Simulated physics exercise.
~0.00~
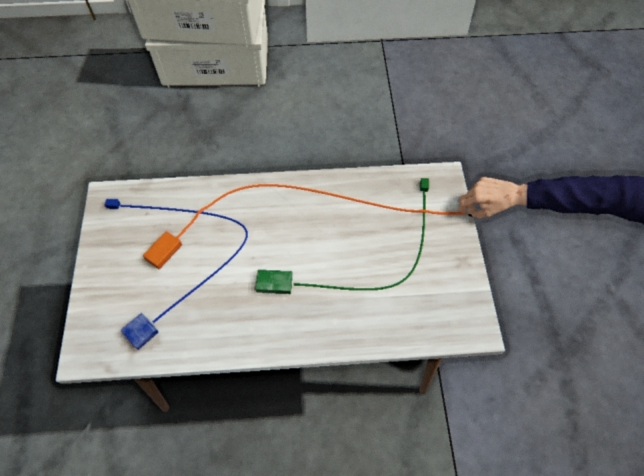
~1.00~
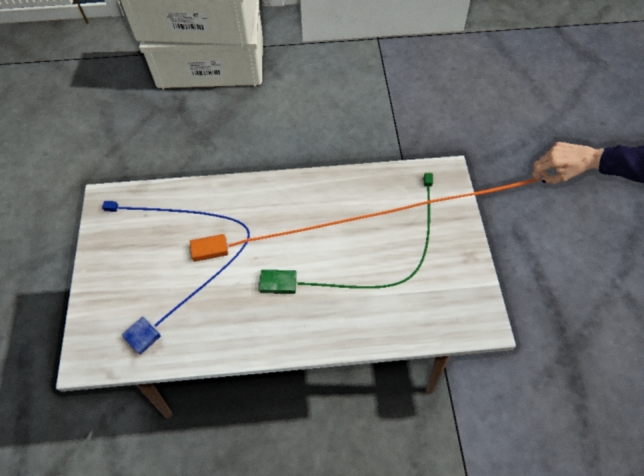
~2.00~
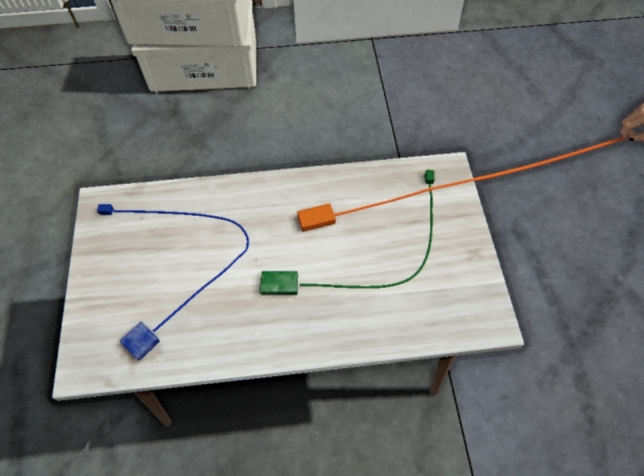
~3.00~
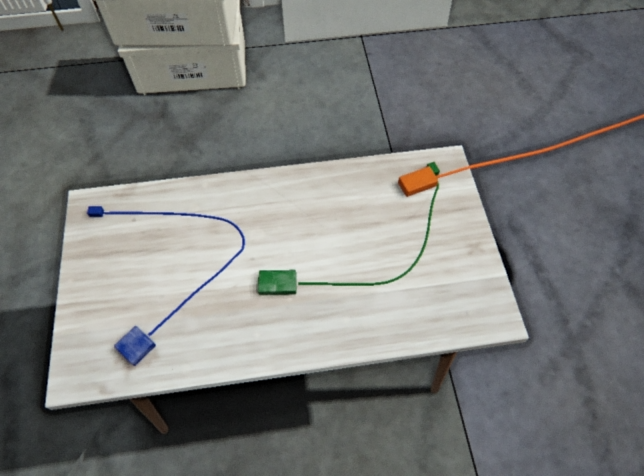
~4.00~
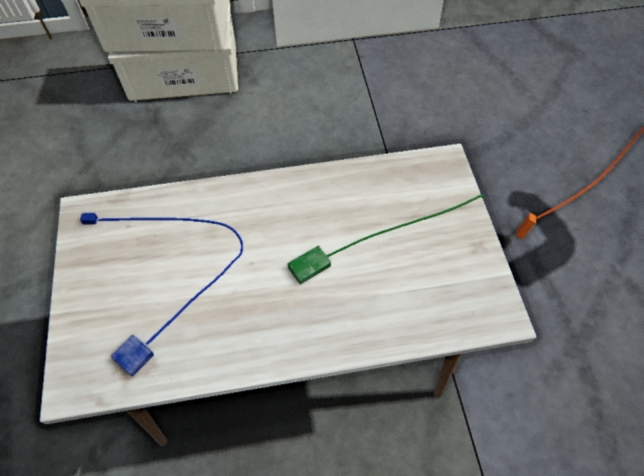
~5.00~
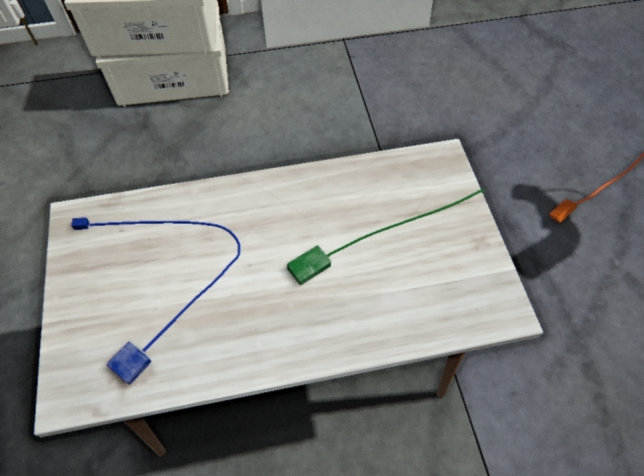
An orange charger is pulled off the table by hand, dragging the green plug over the edge.
